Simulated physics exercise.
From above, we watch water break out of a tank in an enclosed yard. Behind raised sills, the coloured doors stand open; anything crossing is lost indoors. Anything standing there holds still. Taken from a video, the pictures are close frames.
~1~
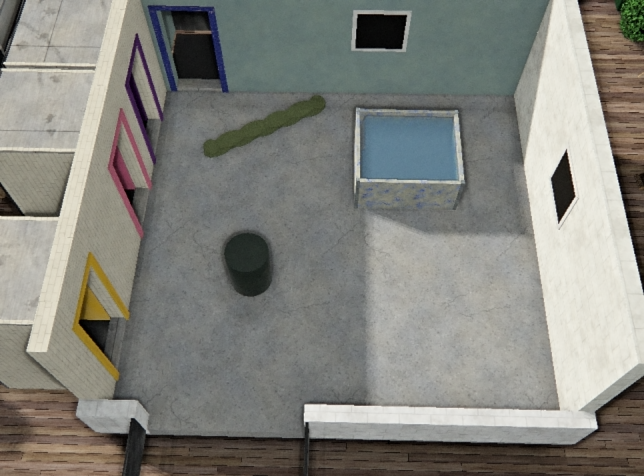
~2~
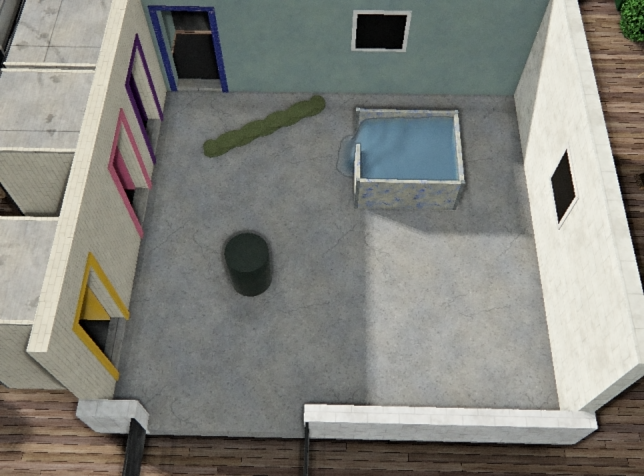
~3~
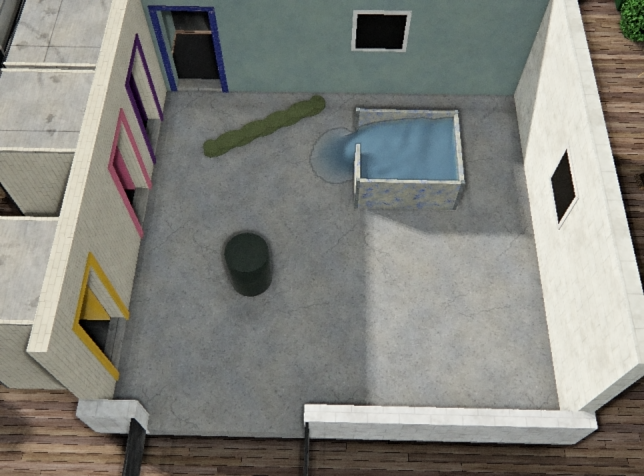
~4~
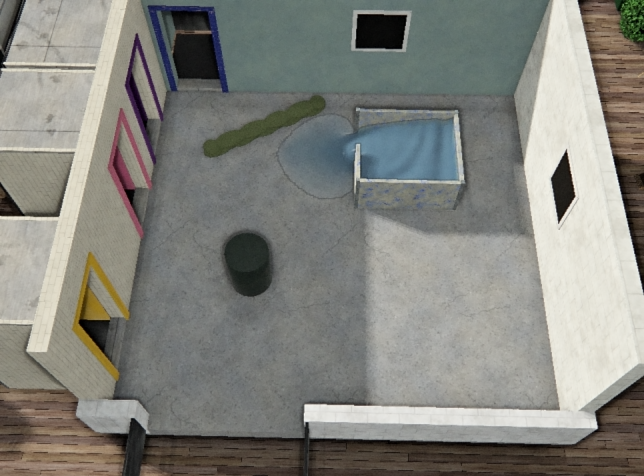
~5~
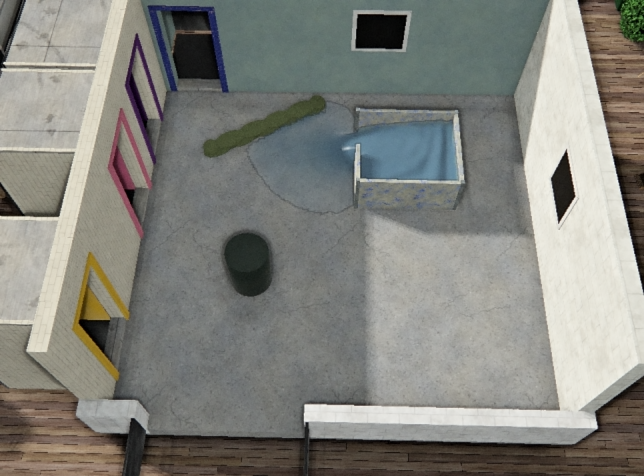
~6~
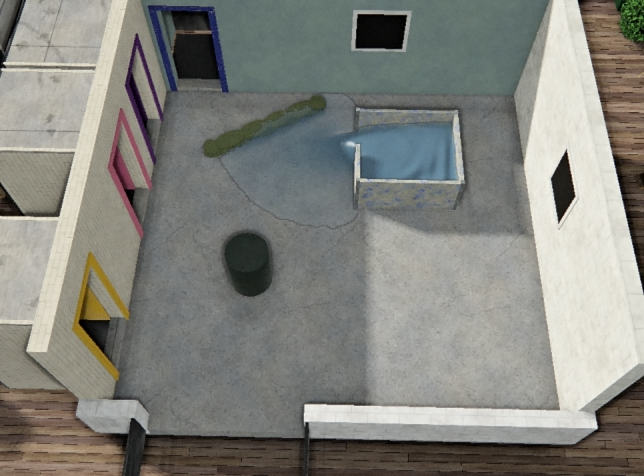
The clip opens on an enclosed yard seen from above, with a full, still water tank near the back wall. Water breaks out through the tank's left side and spreads across the grey floor in a widening sheet, reaching along the low green hedge and toward the dark barrel.
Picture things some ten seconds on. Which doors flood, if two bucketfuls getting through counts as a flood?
The pink door floods; the blue door does not flood; the yellow door does not flood; the purple door does not flood.
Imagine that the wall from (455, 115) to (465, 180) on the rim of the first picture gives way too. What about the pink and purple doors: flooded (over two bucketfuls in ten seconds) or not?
In brief, the pink one stops short; the purple one stops short.
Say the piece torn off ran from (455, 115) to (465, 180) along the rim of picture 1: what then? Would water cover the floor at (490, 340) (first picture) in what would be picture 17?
Answer: Awash.
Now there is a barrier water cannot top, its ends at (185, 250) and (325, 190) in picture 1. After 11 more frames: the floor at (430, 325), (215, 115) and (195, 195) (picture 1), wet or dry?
Taking the points in turn, they are high and dry, inundated and inundated.
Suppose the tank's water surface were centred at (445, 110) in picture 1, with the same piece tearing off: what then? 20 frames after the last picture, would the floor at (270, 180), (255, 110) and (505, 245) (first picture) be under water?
Soaked, soaked, parched.
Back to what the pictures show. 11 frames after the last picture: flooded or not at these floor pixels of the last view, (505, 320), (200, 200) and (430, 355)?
In that order: Not flooded, flooded, clear.
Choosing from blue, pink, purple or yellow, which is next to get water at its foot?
Go with the pink one.
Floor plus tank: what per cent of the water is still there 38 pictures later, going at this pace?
Roughly 76 per cent.
A moment on, water covers 20 % of the floor; the pink door wet at the sill, nothing in, the blue door not reached, the yellow door not reached, the purple door not reached.
Next, water covers 30 % of the floor; the pink door over two buckets in, the blue door wet at the sill, nothing in, the yellow door not reached, the purple door wet at the sill, nothing in.
Then, water covers 40 % of the floor; the pink door far over two buckets in, the blue door wet at the sill, nothing in, the yellow door wet at the sill, nothing in, the purple door wet at the sill, nothing in.
Later, water covers 50 % of the floor; the pink door far over two buckets in, the blue door wet at the sill, nothing in, the yellow door wet at the sill, nothing in, the purple door wet at the sill, nothing in.
In the end, water covers 65 % of the floor; the pink door far over two buckets in, the blue door wet at the sill, nothing in, the yellow door wet at the sill, nothing in, the purple door wet at the sill, nothing in.
